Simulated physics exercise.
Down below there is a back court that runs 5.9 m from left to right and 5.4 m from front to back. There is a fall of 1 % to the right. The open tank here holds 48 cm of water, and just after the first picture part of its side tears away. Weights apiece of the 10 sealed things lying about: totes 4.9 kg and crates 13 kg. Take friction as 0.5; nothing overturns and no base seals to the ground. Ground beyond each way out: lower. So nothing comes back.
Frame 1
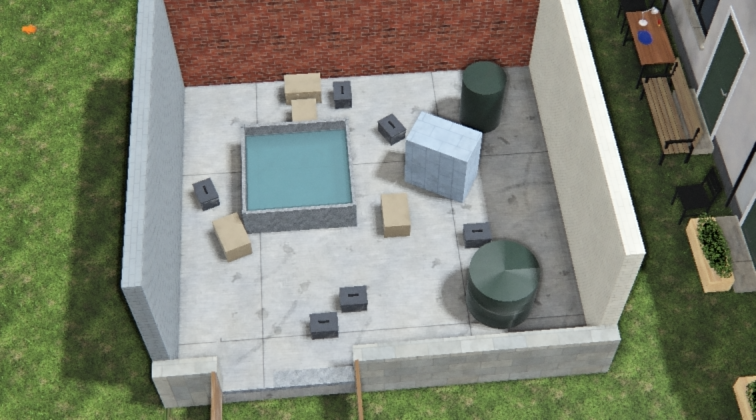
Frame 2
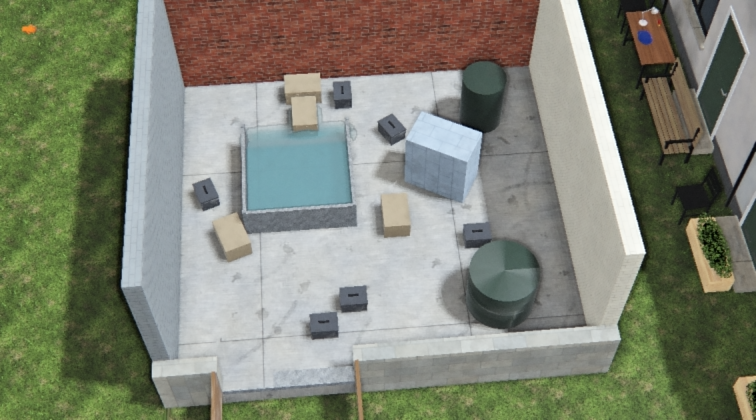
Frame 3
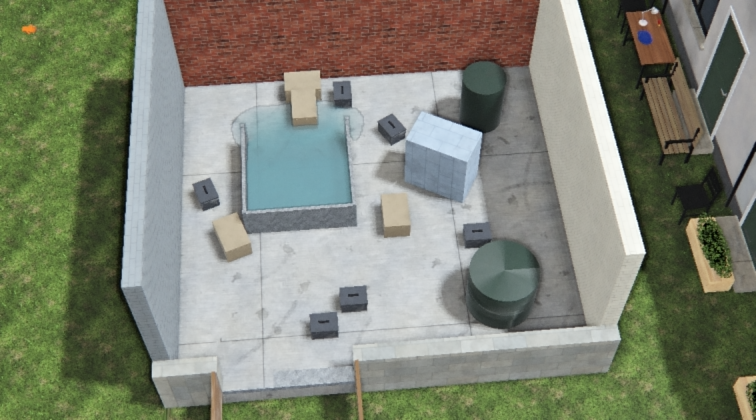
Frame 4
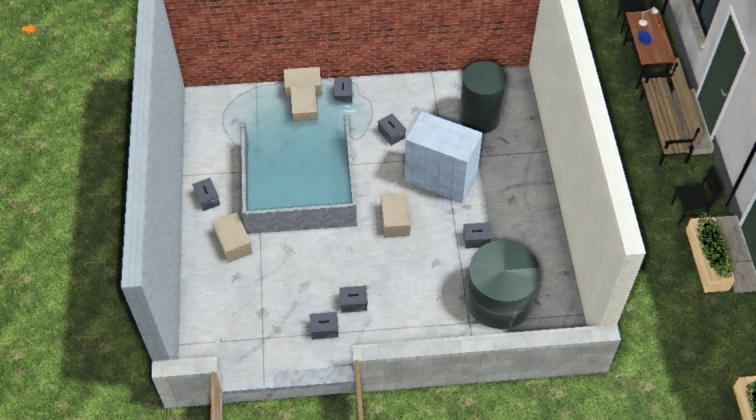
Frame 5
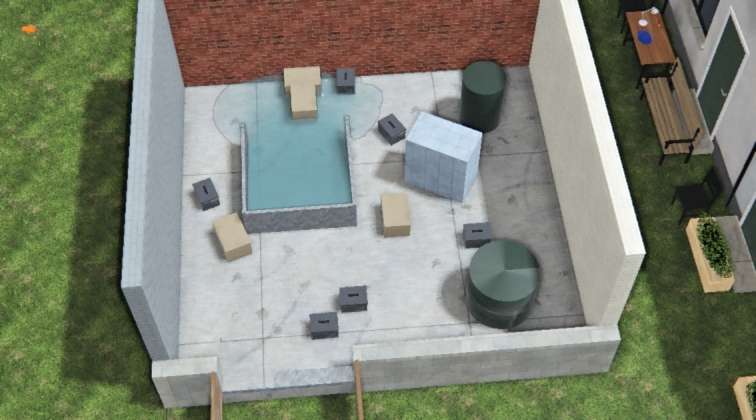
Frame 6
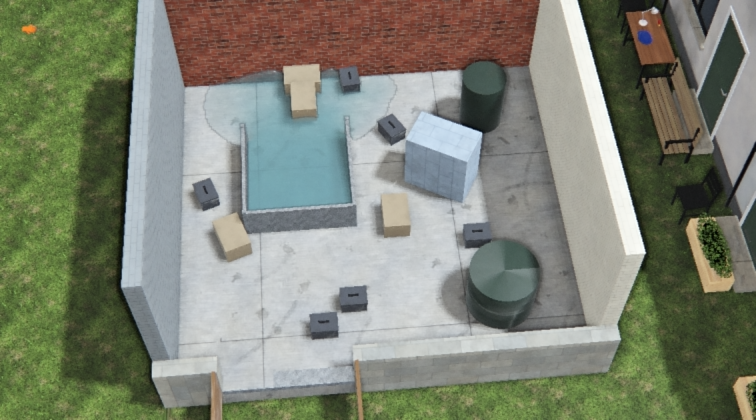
Water spreading from the open back side of a square tank in a walled yard, slightly shifting nearby crates and a dark tote.
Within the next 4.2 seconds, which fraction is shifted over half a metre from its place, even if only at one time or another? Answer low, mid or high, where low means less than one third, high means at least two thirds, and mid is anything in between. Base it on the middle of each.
Mid.
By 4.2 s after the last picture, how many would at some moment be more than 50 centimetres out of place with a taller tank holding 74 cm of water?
In that case 6 of them.
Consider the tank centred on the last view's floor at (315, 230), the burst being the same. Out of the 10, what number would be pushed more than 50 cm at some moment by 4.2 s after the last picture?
In that case the number is 5.
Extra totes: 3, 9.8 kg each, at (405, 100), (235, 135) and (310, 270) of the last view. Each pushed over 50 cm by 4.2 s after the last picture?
Order as given: Goes farther, goes farther, stays inside it.
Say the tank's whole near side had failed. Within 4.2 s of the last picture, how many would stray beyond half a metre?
In that case the number is 2.
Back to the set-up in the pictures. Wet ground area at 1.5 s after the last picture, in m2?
That flooded area is roughly 10.5 m2.
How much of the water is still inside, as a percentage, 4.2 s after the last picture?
Around 100 per cent of the water is still in there.
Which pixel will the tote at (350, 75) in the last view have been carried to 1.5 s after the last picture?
(450, 101) or thereabouts.
Then, 0.4 s after the last picture 1 of 10 are over 50 cm from their spots; 3 afloat.
Then, 1.5 s after the last picture 1 of 10 are over 50 cm from their spots; 2 afloat.
Then, 2.8 s after the last picture 5 of 10 are over 50 cm from their spots; 3 afloat.
Then, 4.2 s after the last picture 6 of 10 are over 50 cm from their spots, and 6 have been at some point; 3 afloat.
